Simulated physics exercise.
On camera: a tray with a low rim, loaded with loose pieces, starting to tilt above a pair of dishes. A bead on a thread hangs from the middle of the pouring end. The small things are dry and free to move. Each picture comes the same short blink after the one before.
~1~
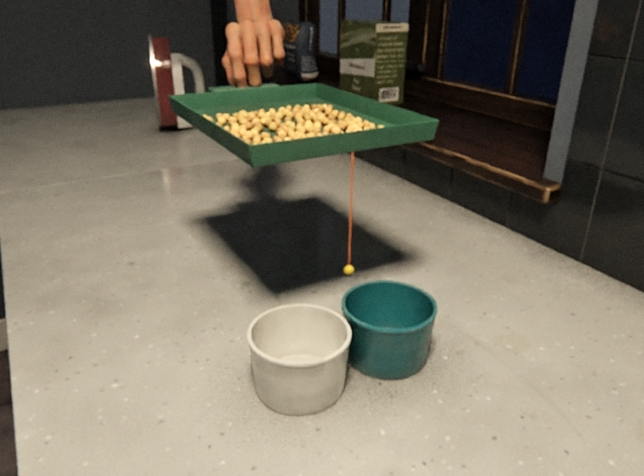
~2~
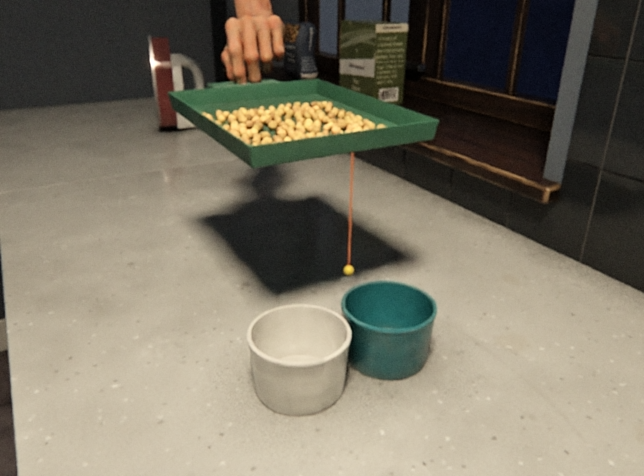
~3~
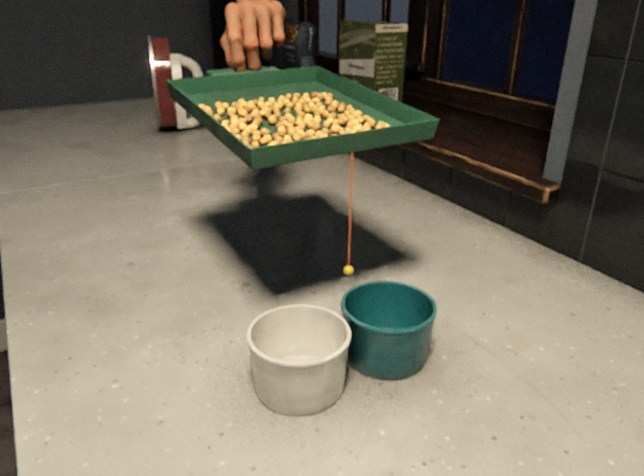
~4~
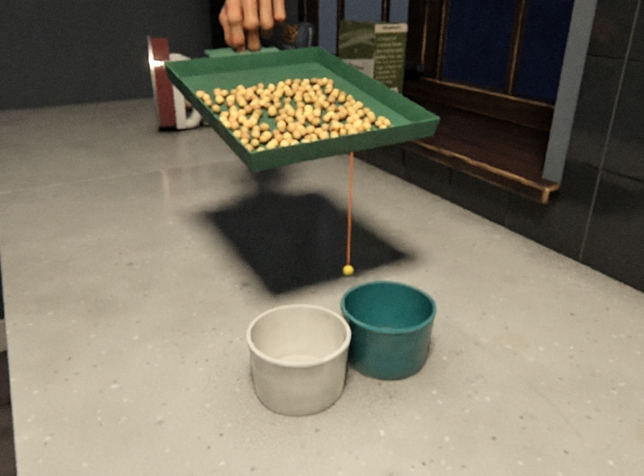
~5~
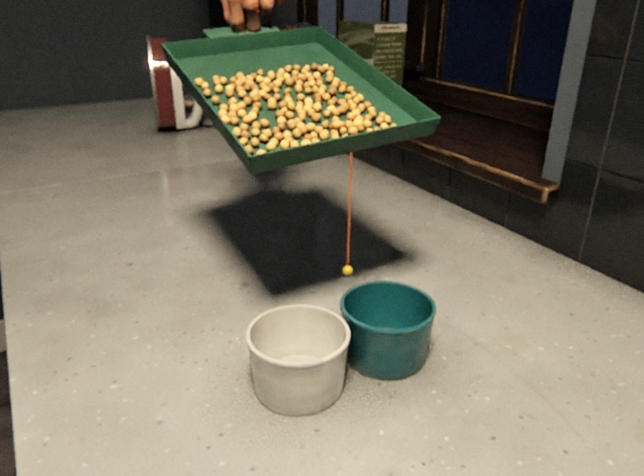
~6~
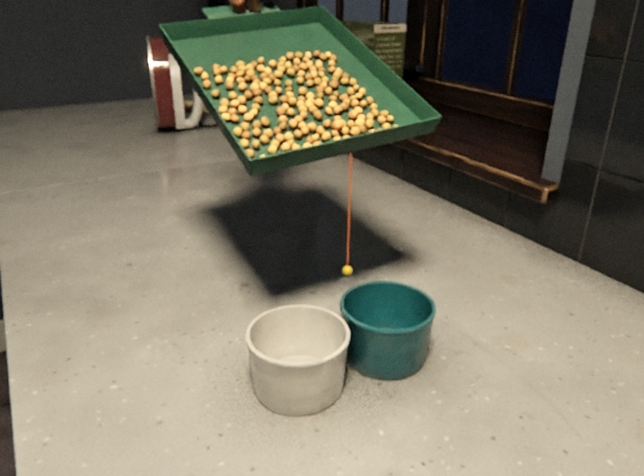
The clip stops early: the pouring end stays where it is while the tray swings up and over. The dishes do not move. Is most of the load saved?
The two hold over half of the load.
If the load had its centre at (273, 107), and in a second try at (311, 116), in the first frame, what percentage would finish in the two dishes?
About 80 and 80 per cent.
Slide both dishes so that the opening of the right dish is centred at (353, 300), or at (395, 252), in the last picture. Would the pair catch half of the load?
At the first place over half, at the second the smaller part.
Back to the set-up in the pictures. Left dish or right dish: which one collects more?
Fuller: The left one.
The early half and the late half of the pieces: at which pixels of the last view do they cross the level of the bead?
Around (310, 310) and then (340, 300).
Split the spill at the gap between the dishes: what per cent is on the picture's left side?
Close to 40 per cent.
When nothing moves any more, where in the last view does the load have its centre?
Near (317, 375).
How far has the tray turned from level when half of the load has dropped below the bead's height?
Around 120° of tilt.
Shortly afterwards, tray tipped steeply; all but a few on the tray; only a few in the air.
Next, tray tipped past a quarter turn; the bulk on the tray; only a few in the left dish; only a few in the right dish; only a few outside both; a little in the air.
Some moments later, tray tipped past a quarter turn; near half in the left dish; near a quarter in the right dish; near a quarter outside both.
In the end, tray tipped past a quarter turn; near half in the left dish; near a quarter in the right dish; near a quarter outside both.
